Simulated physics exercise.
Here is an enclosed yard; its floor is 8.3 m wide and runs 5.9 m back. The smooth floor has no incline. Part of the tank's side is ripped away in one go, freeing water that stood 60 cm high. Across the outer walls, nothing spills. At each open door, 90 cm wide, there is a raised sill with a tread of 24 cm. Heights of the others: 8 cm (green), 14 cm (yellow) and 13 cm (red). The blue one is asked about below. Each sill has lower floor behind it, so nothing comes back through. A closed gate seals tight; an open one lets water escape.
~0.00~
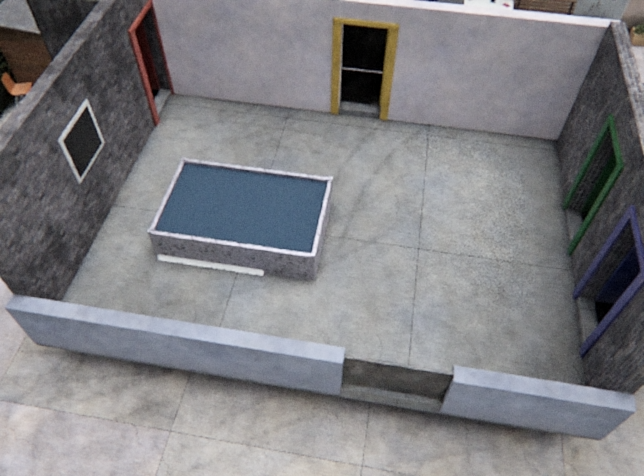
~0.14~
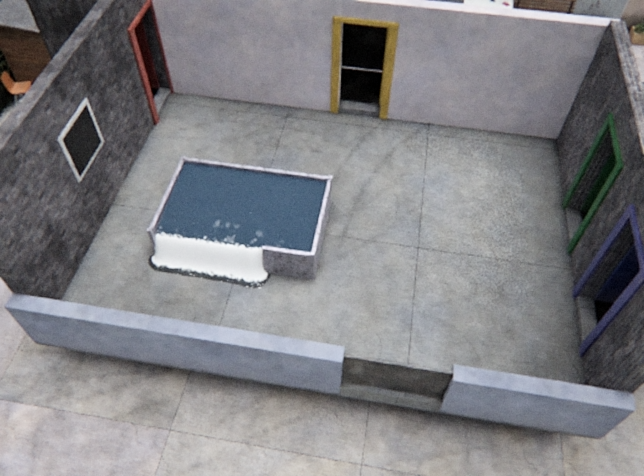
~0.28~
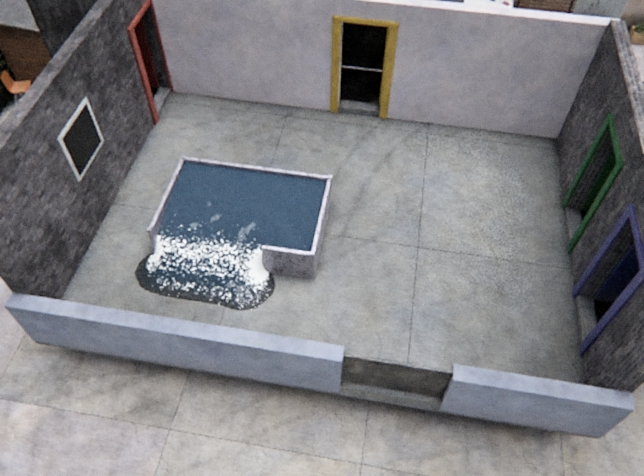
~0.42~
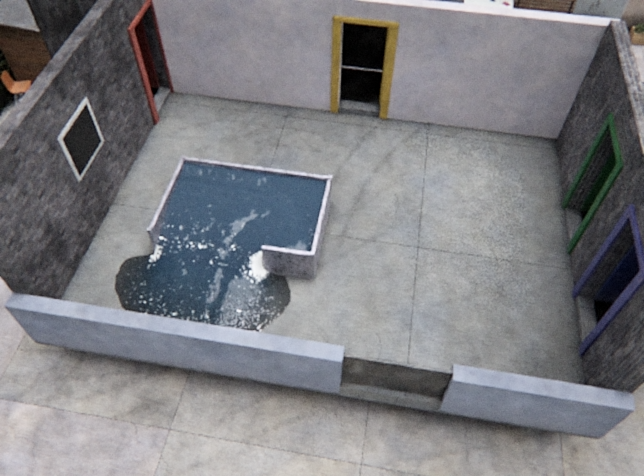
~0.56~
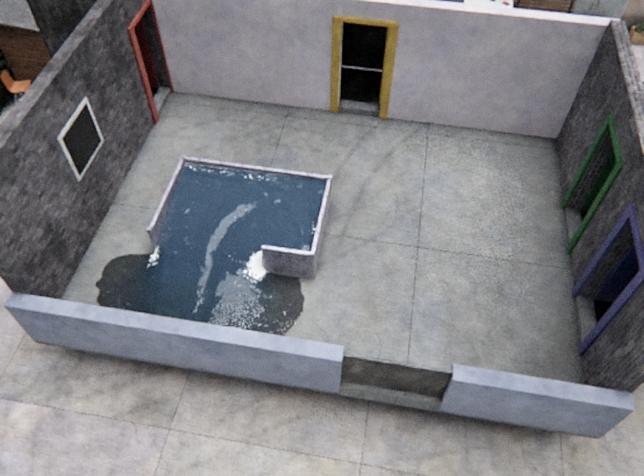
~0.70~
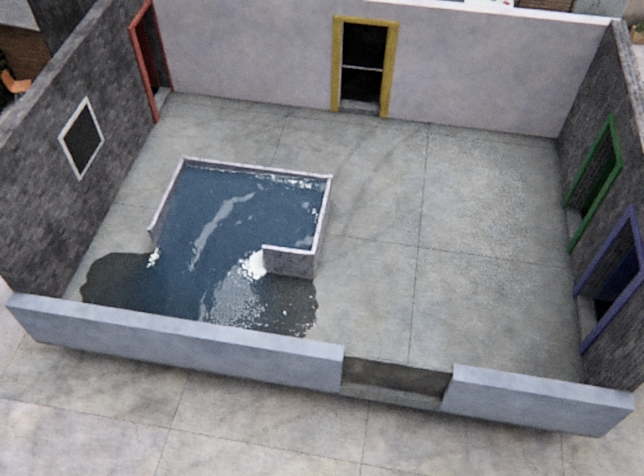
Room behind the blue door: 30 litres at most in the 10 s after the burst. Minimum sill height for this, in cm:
8 cm, roughly.
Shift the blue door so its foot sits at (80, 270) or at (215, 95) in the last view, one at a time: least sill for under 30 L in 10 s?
In turn: Roughly 24 cm, roughly 15 cm.
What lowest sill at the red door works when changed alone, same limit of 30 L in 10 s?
The red door needs around 13.0 cm.
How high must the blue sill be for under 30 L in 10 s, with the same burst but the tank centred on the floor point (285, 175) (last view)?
7.5 cm or thereabouts.
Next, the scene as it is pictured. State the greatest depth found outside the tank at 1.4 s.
About 46 cm at most.
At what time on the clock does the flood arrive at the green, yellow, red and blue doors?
So green sees it at 4.0 s, yellow at 5.0 s, red at 3.2 s and blue at 3.2 s.
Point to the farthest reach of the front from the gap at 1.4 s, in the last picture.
Around pixel (366, 375).
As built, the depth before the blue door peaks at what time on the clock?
Peak: Close to 3.8 s.
After 1.4 s water covers 15 % of the floor, deepest (46 cm) near (170, 342); it has not reached the blue door.
After 3.0 s water covers 45 % of the floor, deepest (34 cm) near (50, 322); it has not reached the blue door.
After 10.0 s water covers 95 % of the floor, deepest (14 cm) near (562, 180); 6 cm at the blue door, 1 litre in over its 12 cm sill.
At the blue door as built, the water arrived by 3.2 s and peaked near 13 cm at 3.8 s.
Run again over the same 10 s with other heights there, 54 litres in over 6.5 cm, 17 litres over 9 cm. The limit of 30 litres is kept from about 8 cm up.
